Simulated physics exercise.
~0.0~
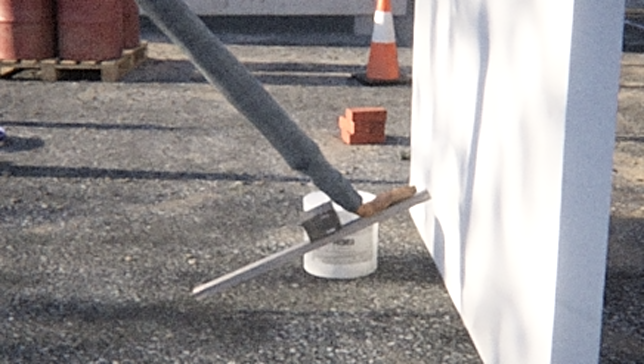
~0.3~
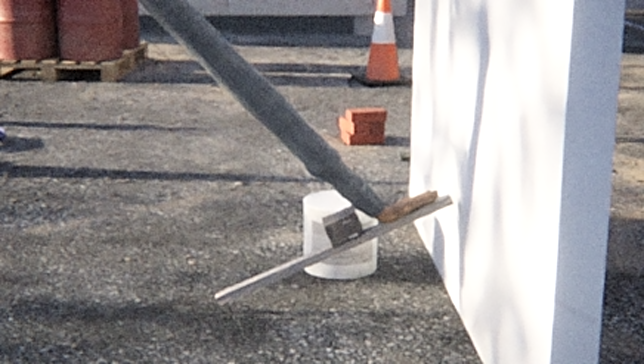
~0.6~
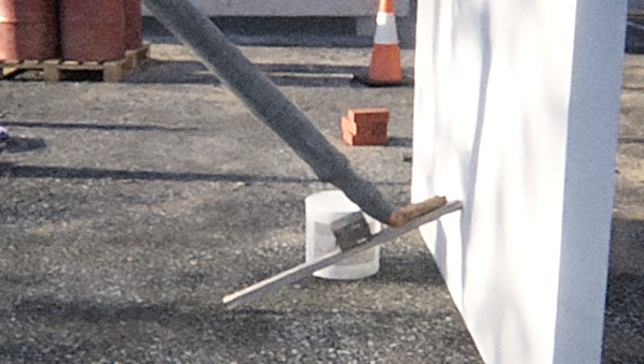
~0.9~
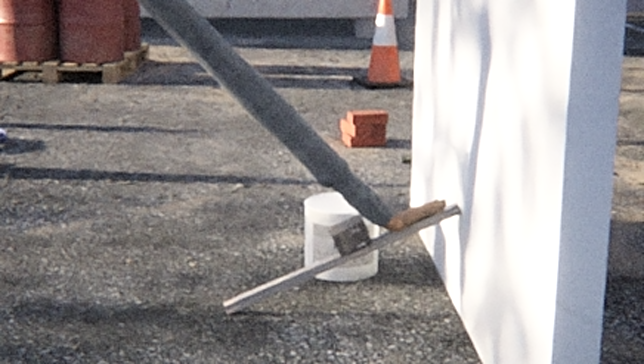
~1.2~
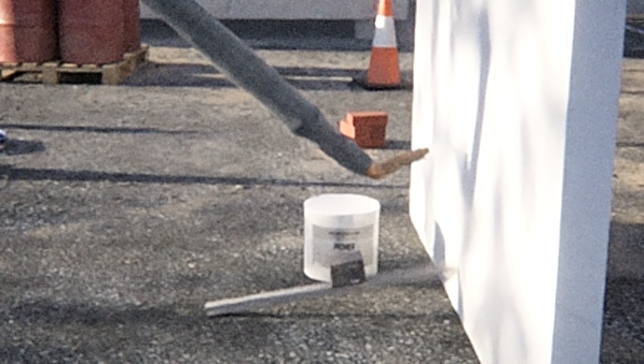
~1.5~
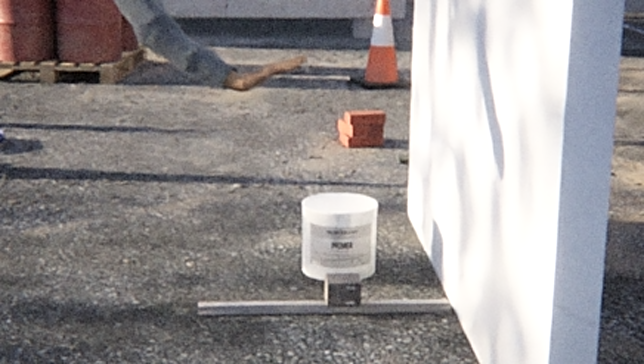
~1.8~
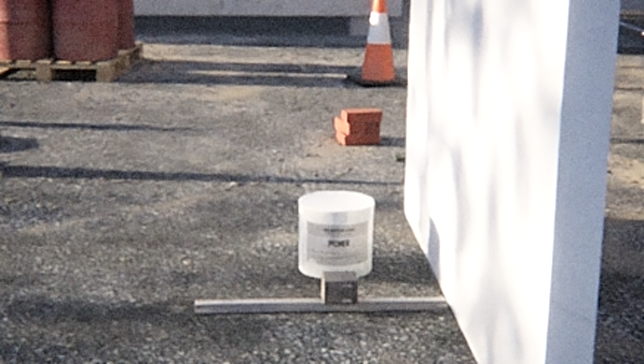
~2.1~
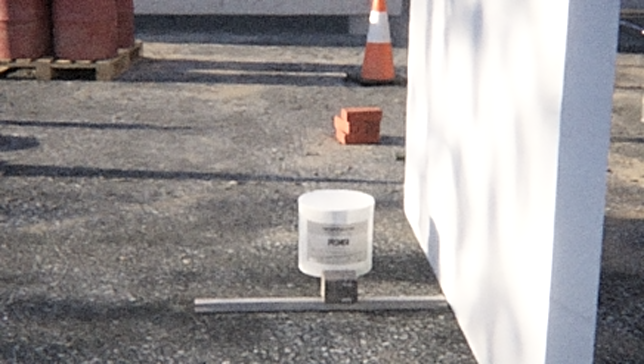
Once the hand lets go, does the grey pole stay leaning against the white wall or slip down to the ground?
The grey pole slips down as the hand draws away. It ends up lying flat on the ground in front of the white pail.
Outdoor yard, a hand setting a grey pole against a white wall, letting go, and the pole slipping flat before a pail.
